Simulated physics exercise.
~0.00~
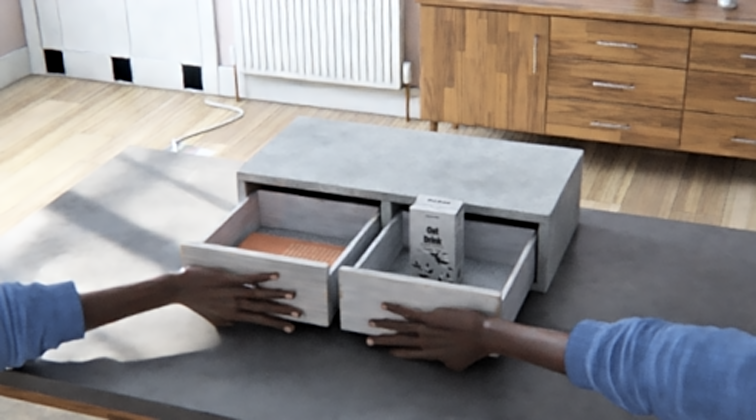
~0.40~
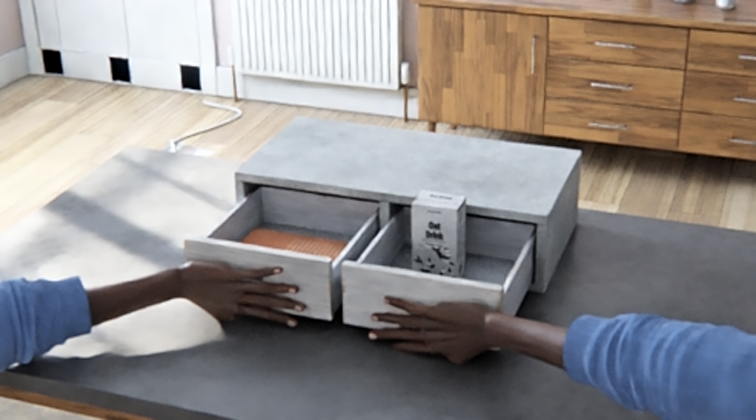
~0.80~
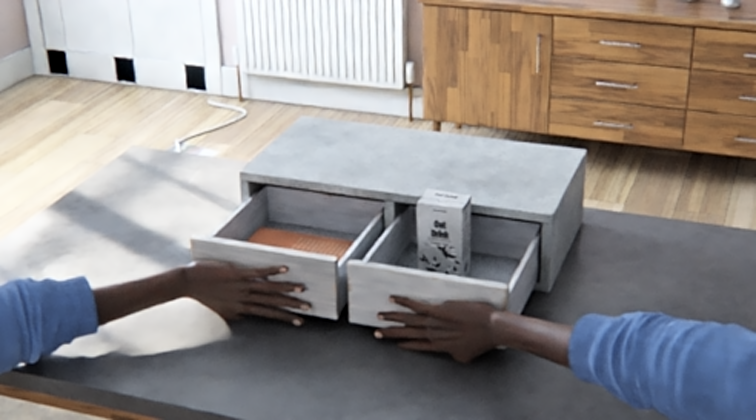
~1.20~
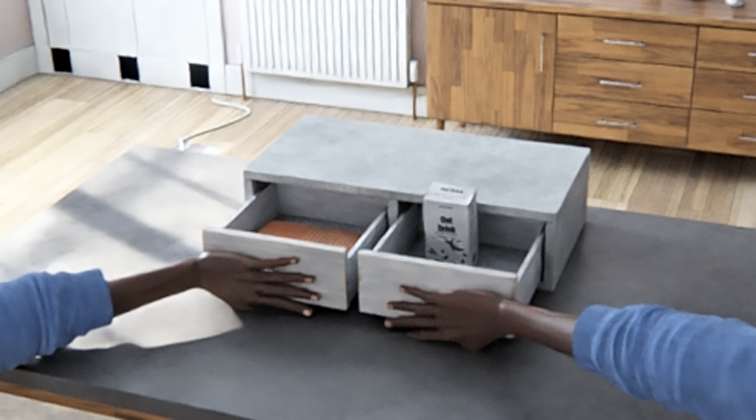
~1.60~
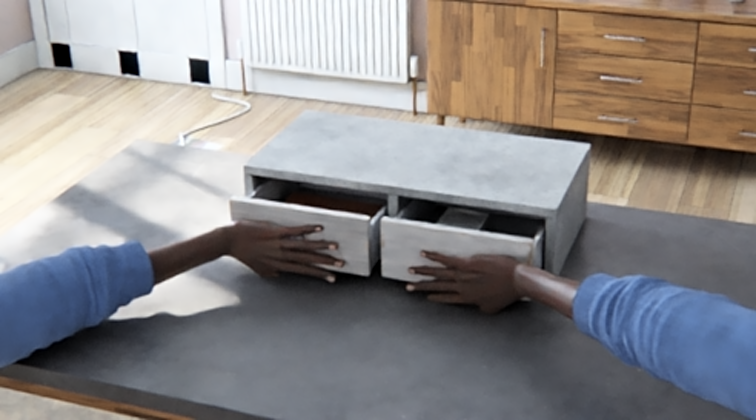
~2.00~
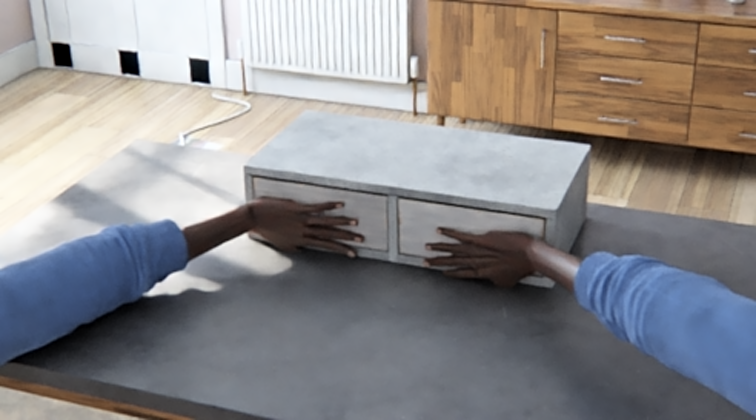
On a dark table, two hands push a small grey chest's two open drawers shut.
